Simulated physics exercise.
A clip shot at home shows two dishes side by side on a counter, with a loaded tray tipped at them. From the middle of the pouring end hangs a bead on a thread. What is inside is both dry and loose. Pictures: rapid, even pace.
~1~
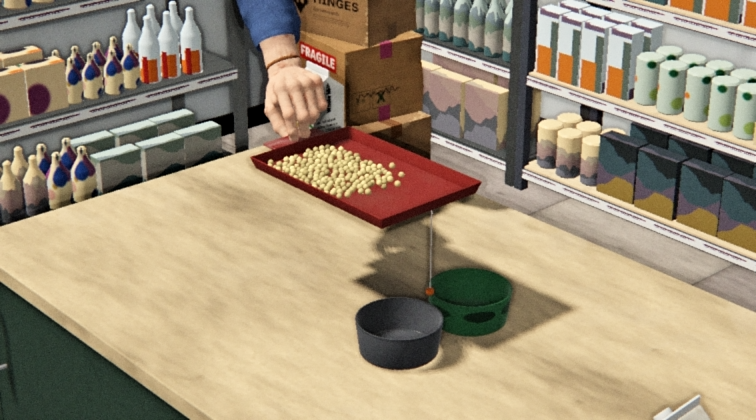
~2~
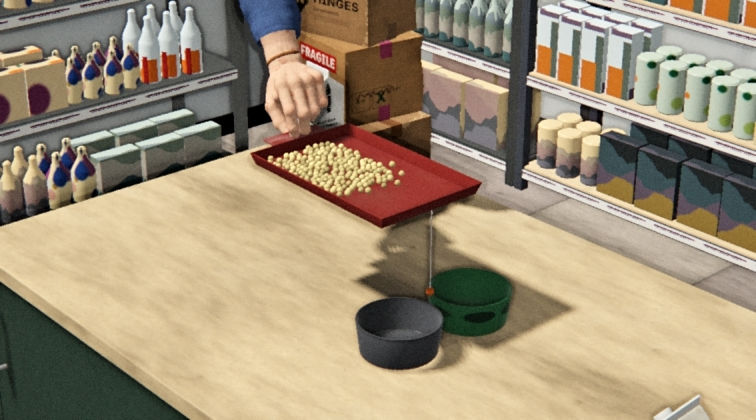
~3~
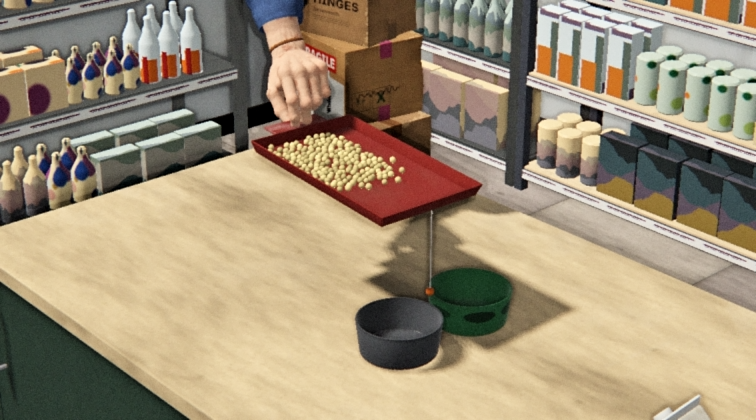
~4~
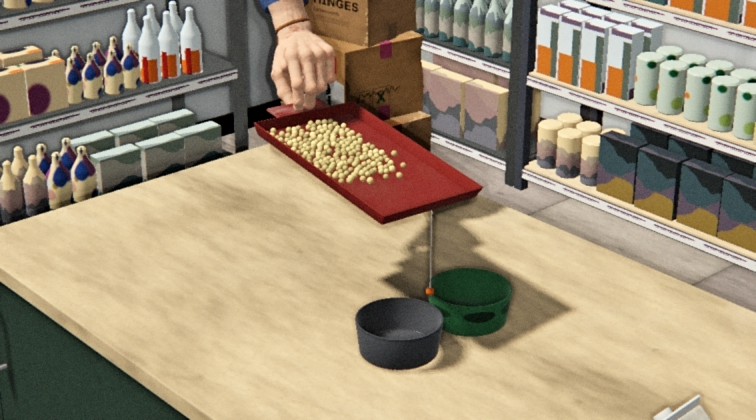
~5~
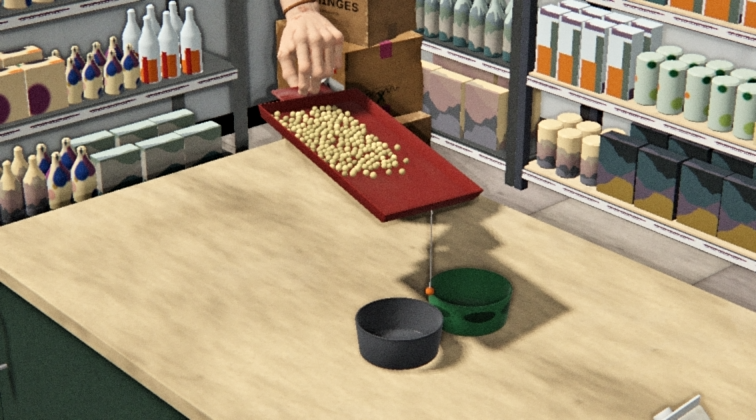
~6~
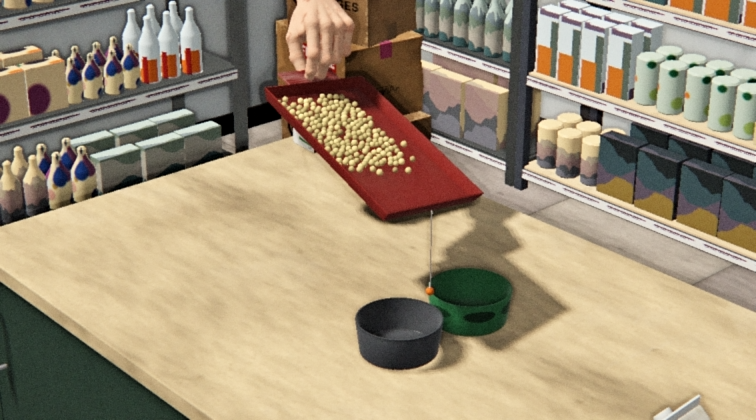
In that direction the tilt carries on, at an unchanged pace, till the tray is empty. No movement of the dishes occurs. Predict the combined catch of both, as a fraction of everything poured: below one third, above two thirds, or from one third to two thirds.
From one third to two thirds.
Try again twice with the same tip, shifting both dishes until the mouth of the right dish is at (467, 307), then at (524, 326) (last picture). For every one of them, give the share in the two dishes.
Trial 1 about 30 %, trial 2 about 10 %.
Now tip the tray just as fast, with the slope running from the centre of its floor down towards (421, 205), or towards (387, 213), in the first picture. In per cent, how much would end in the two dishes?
Roughly 40 % in the first case and 50 % in the second.
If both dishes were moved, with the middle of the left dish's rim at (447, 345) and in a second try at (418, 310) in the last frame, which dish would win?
The first try: The right-hand dish. The second: The right-hand dish.
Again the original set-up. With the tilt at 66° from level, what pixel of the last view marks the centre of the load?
Close to (490, 227).
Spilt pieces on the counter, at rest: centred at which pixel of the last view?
Their middle ends up at roughly (595, 343).
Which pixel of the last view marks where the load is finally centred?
Roughly at (499, 318).
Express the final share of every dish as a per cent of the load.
0 % left, 50 % right.
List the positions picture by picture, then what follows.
Corners of the pouring end at (382, 216) and (476, 181), level; middle of the load at (335, 171), soya beans; left dish at (429, 348); right dish at (500, 315); bead on its thread at (430, 291), in the first picture.
Corners of the pouring end at (382, 216) and (476, 182), level; middle of the load at (336, 168), in the second picture.
Corners of the pouring end at (383, 215) and (477, 183), tipped barely, lowest at the right corner; middle of the load at (336, 161), in the third picture.
Corners of the pouring end at (384, 213) and (477, 186), tipped a little, lowest at the right corner; middle of the load at (338, 150), in the fourth picture.
Corners of the pouring end at (386, 211) and (478, 188), tipped clearly, lowest at the right corner; middle of the load at (341, 140), in the fifth picture.
Corners of the pouring end at (388, 210) and (478, 191), tipped clearly, lowest at the right corner; middle of the load at (348, 132), most on the move; left dish at (429, 348); right dish at (500, 315), in the sixth picture.
Soon after the last picture, tray tipped steeply; about a third on the tray; a small part in the right dish; a small part outside both; about half in the air.
A little later, tray tipped past a quarter turn; a stray few on the tray; about a third in the right dish; about half outside both; a small part in the air.
Later still, tray tipped past a quarter turn; about half in the right dish; about half outside both.
At rest, tray tipped past a quarter turn; none in the left dish; about half in the right dish; about half outside both.
